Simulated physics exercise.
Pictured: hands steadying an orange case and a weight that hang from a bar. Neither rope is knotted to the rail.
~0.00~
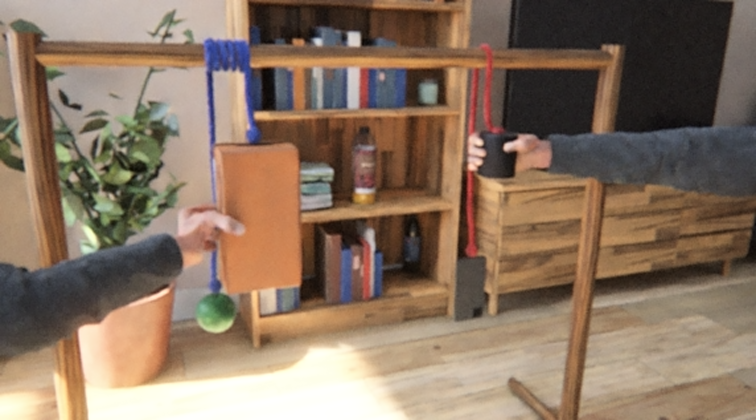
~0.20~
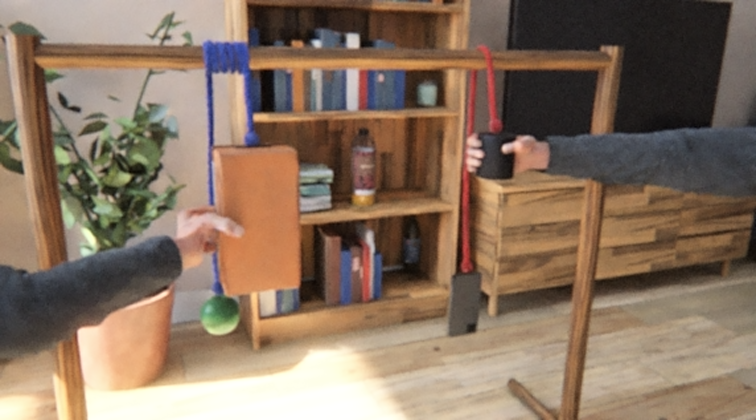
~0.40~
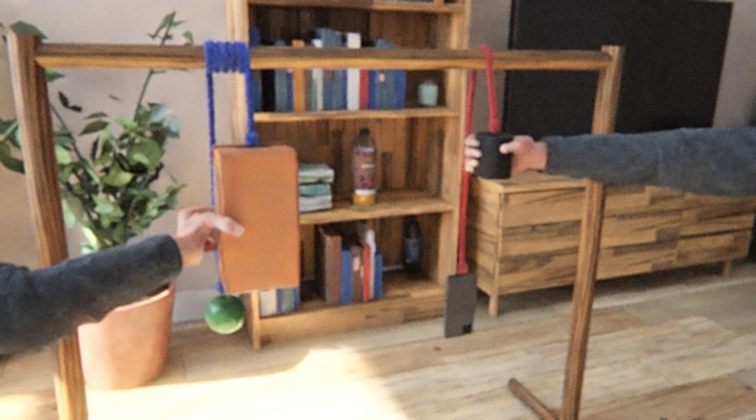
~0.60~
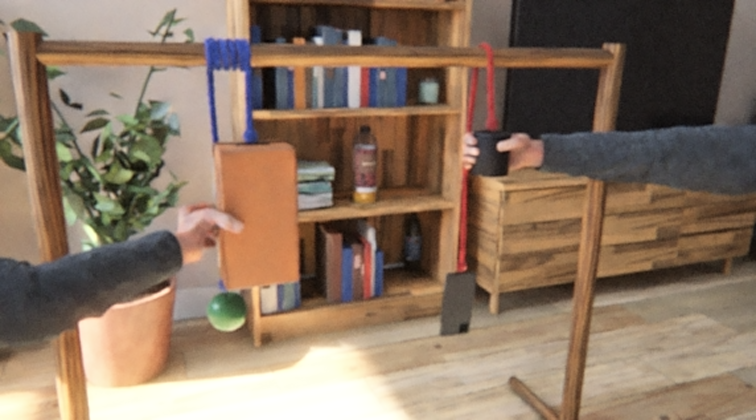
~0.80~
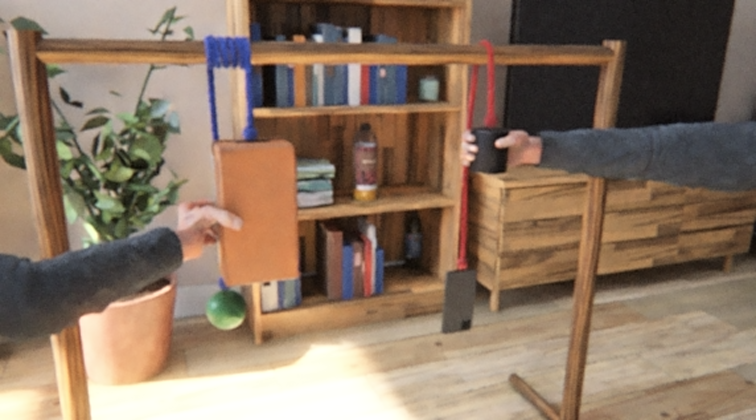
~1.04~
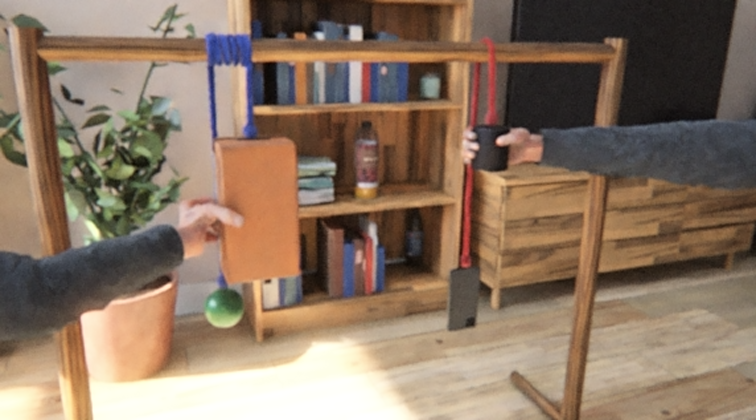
Two hands hold an orange case and a dark object on ropes, barely moving.
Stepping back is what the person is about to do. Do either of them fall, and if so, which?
The orange case remains in place, the weight goes down.
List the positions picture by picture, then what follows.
Orange case (258, 216); weight (498, 154); left apple (216, 312); right phone (470, 289), in the first frame.
Orange case (257, 218); weight (496, 156), in the second frame.
Orange case (256, 217); weight (494, 156), in the third frame.
Orange case (256, 213); weight (491, 153), in the fourth frame.
Orange case (256, 210); weight (490, 150), in the fifth frame.
Orange case (257, 208); weight (491, 148); left rope wound several times round the rail; right rope only laid over the rail, in the sixth frame.
Around 1.52 s, orange case in the air near (254, 209); weight dropping near (474, 328).
Around 1.84 s, orange case in the air near (253, 210); weight on the floor.
Finally, orange case in the air near (254, 210); weight on the floor. The orange case stays hanging and the weight drops.
